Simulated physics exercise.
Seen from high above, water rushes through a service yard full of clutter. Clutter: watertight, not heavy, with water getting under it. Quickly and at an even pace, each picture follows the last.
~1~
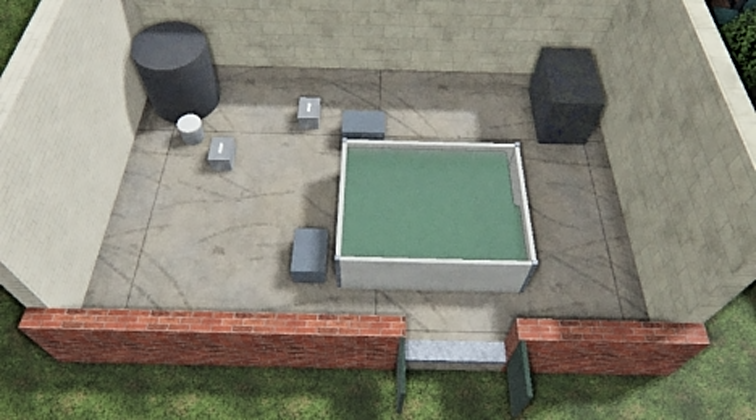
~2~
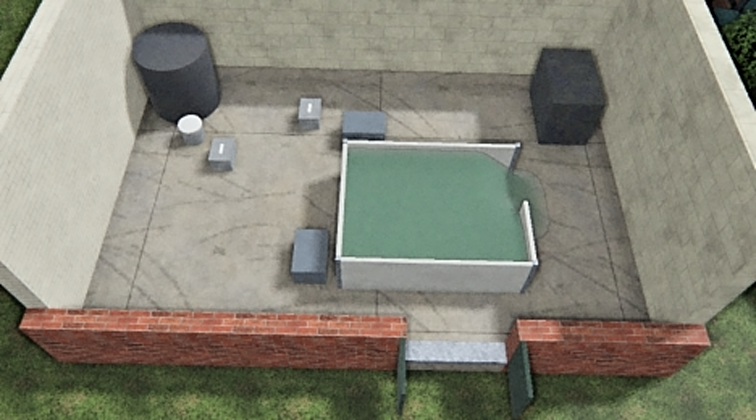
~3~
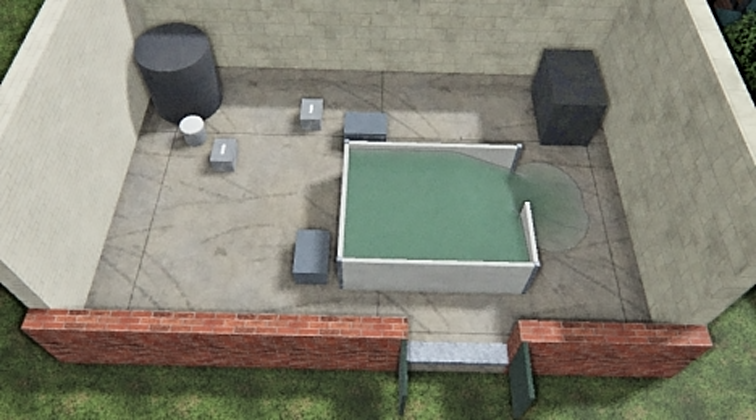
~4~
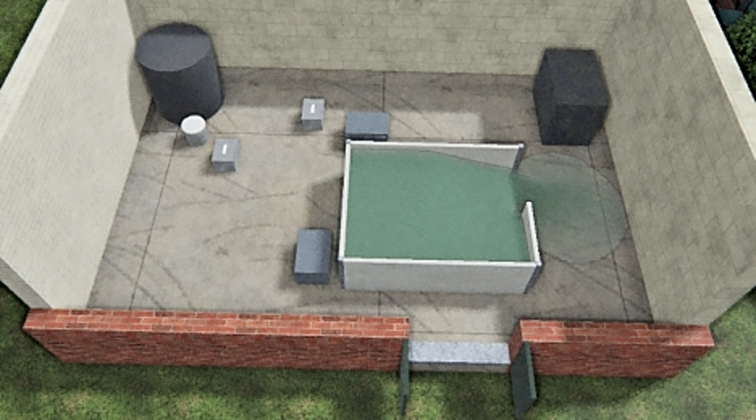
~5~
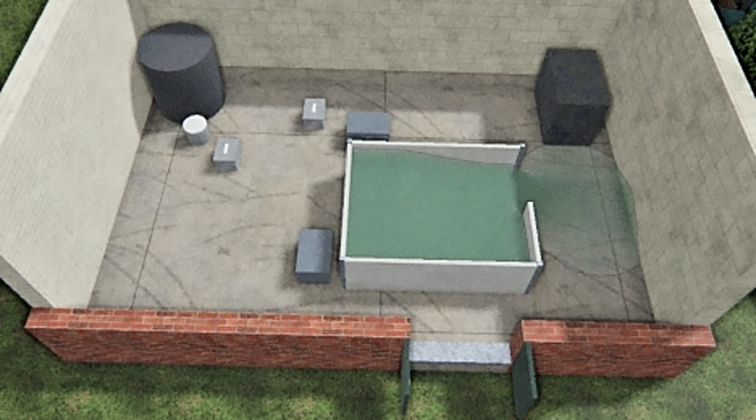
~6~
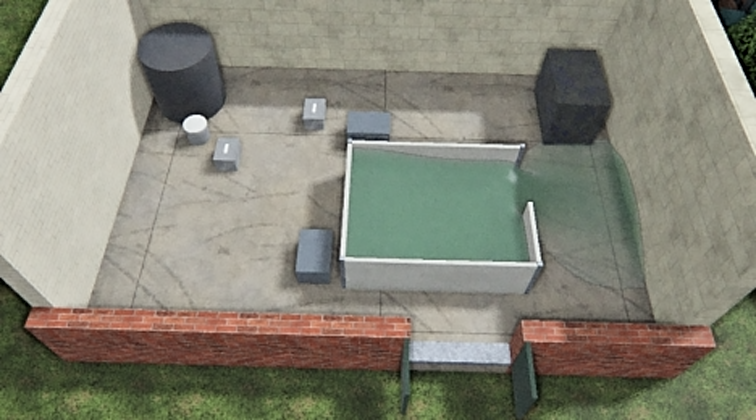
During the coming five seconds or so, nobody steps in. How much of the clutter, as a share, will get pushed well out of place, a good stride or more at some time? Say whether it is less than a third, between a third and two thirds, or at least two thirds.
The share moved far is below one third.
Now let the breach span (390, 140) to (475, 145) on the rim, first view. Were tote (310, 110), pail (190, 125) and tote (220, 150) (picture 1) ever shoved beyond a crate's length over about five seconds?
Result per item - displaced that far / displaced that far / displaced that far.
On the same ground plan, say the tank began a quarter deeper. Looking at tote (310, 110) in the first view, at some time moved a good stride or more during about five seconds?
My take on it: Went the full length.
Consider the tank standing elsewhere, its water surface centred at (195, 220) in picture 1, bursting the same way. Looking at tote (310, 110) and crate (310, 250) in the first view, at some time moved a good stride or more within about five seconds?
One after the other: Never so far, swept aside.
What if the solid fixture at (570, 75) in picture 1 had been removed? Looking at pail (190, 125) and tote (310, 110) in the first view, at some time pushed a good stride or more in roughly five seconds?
Respectively, below that distance and over that distance.
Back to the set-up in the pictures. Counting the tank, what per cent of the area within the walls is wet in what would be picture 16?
Roughly 30 %.
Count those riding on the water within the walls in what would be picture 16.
I make it 0.
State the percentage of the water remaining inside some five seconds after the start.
Close to 98 per cent, I think.
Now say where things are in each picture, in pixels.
The first frame shows a tote at (309, 108), on the bottom; a pail at (189, 123) rests on the ground; 0 of 5 have shifted.
The second frame shows a tote at (310, 108), on the bottom; a pail at (190, 124), on the bottom; 0 of 5 have shifted.
The third frame shows a tote at (311, 109), on the bottom; a pail at (192, 124) rests on the ground; 0 of 5 have shifted.
The fourth frame shows a tote at (313, 109) rests on the ground; a pail at (193, 124) rests on the ground; 0 of 5 have shifted.
The fifth frame shows a tote at (314, 109) rests on the ground; a pail at (195, 124), on the bottom; 0 of 5 have shifted.
The sixth frame shows a tote at (314, 109) rests on the ground; a pail at (195, 124) rests on the ground; 0 of 5 have shifted.
A moment on, 0 of 5 are well off their spots; 0 afloat.
Next, 0 of 5 are well off their spots; 0 afloat.
Later, 0 of 5 are well off their spots; 0 afloat.
In the end, 1 of 5 are well off their spots, and 1 have been at some point; 0 afloat.
